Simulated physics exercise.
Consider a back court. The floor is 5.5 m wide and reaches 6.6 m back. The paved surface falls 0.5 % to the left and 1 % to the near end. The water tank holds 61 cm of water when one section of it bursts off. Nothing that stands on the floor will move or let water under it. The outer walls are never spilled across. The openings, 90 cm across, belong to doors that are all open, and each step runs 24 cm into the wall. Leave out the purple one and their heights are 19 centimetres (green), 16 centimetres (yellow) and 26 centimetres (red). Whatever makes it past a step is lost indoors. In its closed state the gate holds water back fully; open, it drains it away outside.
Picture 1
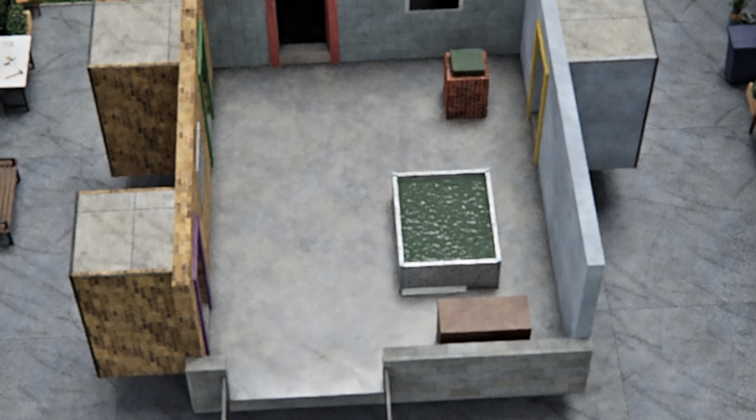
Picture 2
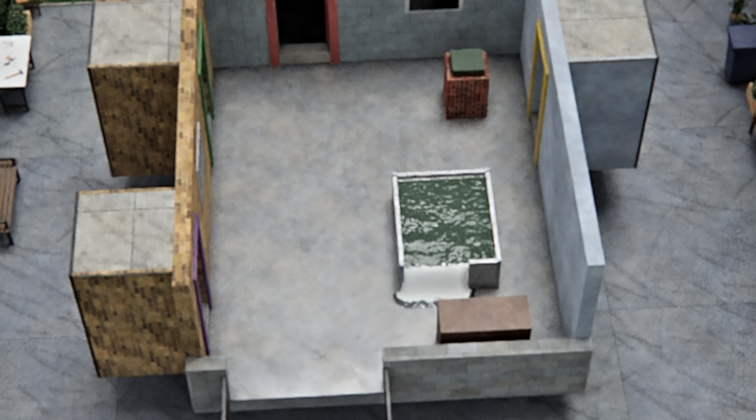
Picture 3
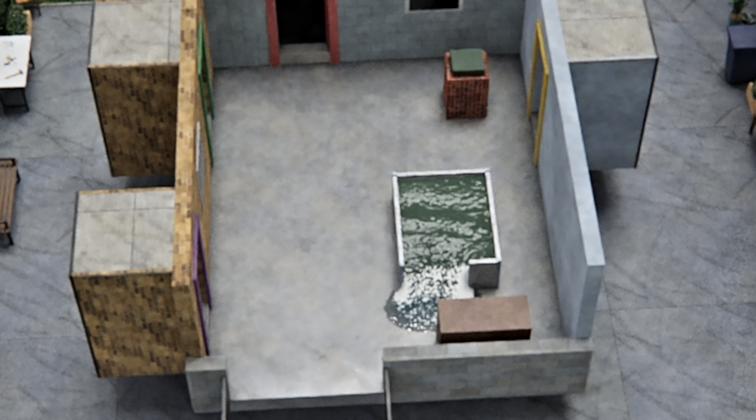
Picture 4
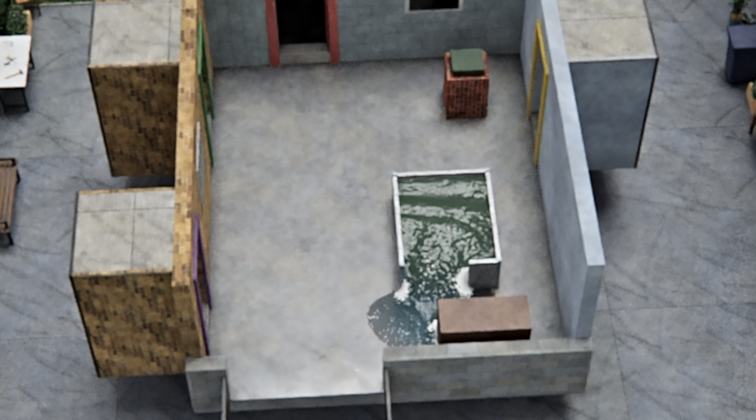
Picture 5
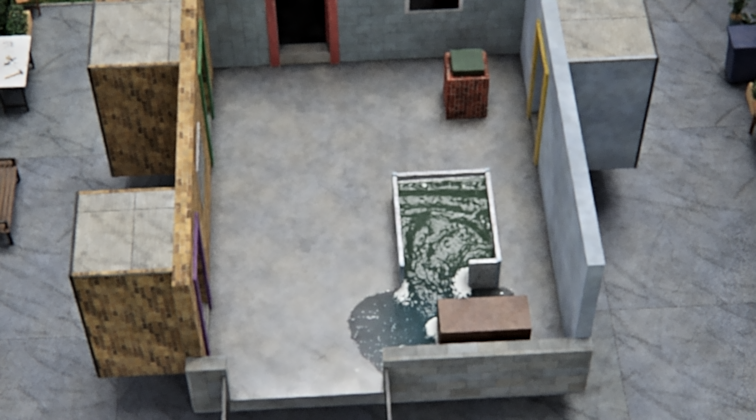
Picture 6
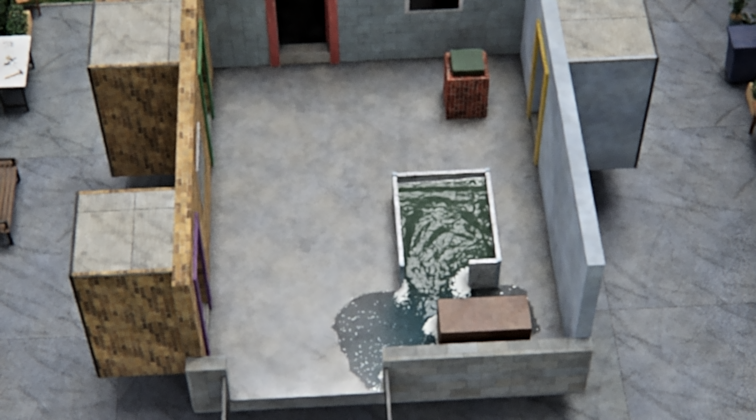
The clip opens on a walled courtyard seen from above, with a white-rimmed tank of still green water near a brown block. Part of the tank's near side gives way and water pours onto the grey floor. A dark puddle spreads leftward, toward the near wall and around the block, while ripples churn the tank.
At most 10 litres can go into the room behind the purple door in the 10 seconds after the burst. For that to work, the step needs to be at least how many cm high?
At least about 8.5 cm high.
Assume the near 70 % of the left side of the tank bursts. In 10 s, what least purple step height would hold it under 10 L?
Minimum height: Approx. 20 cm.
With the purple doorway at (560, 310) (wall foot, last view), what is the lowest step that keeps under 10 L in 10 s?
Roughly 19 cm, give or take.
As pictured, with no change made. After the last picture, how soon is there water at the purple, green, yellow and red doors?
Front arrival: Purple 1.8 seconds, green 4.5 seconds, yellow 2.0 seconds, red 7.5 seconds.
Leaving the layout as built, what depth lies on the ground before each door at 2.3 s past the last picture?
Lab note, cm: Purple 11; green 0; yellow 2; red 0.
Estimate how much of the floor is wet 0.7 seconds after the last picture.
Wet share: Near 15 %.
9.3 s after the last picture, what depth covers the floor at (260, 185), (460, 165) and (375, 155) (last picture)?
Respectively 2 cm, 1 cm and 2 cm.
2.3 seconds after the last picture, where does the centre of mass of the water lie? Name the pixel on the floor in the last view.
(436, 289) or so.
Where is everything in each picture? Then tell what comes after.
In the first frame, the water tank at (446, 220) is whole and still, 61 cm deep; the purple door at (202, 296) is dry.
In the second frame, water pours out at (436, 278) and has run 0.3 m, to (412, 304); about 9 cm deep outside, 61 cm at the back.
In the third frame, the gap is at (436, 280), the front 0.8 m out at a hidden place; the back of the water tank holds 61 cm.
In the fourth frame, water pours out at (436, 281) and has run 1.2 m, to a hidden place; about 9 cm deep outside, 60 cm at the back.
In the fifth frame, the front is at a hidden place, 1.6 m from the gap at (436, 281); 2.3 m2 of floor is wet, 52 cm left at the back.
In the sixth frame, the front is at a hidden place, 1.8 m from the gap at (436, 281); 2.6 m2 of floor is wet, 52 cm left at the back; the purple door at (202, 296), 3.6 m from the gap, is still 2.3 m from the nearest water.
Then, 0.7 s after the last picture water covers 15 % of the floor, deepest (42 cm) near (441, 325); it has not reached the purple door.
Then, 2.3 s after the last picture water covers 30 % of the floor, deepest (24 cm) near (564, 368); 11 cm at the purple door, 0 litres in over its 19 cm step.
Then, 9.3 s after the last picture water covers 90 % of the floor, deepest (6 cm) near (209, 387); 4 cm at the purple door, 0 litres in over its 19 cm step.
At the purple door as built, the water peaked near 11 cm, 2.5 s after the last picture.
With a step of 6.5 cm, 25 litres would have come in within the 10 s; with 10.5 cm, 4 litres. So under 10 litres takes about 8.5 cm.
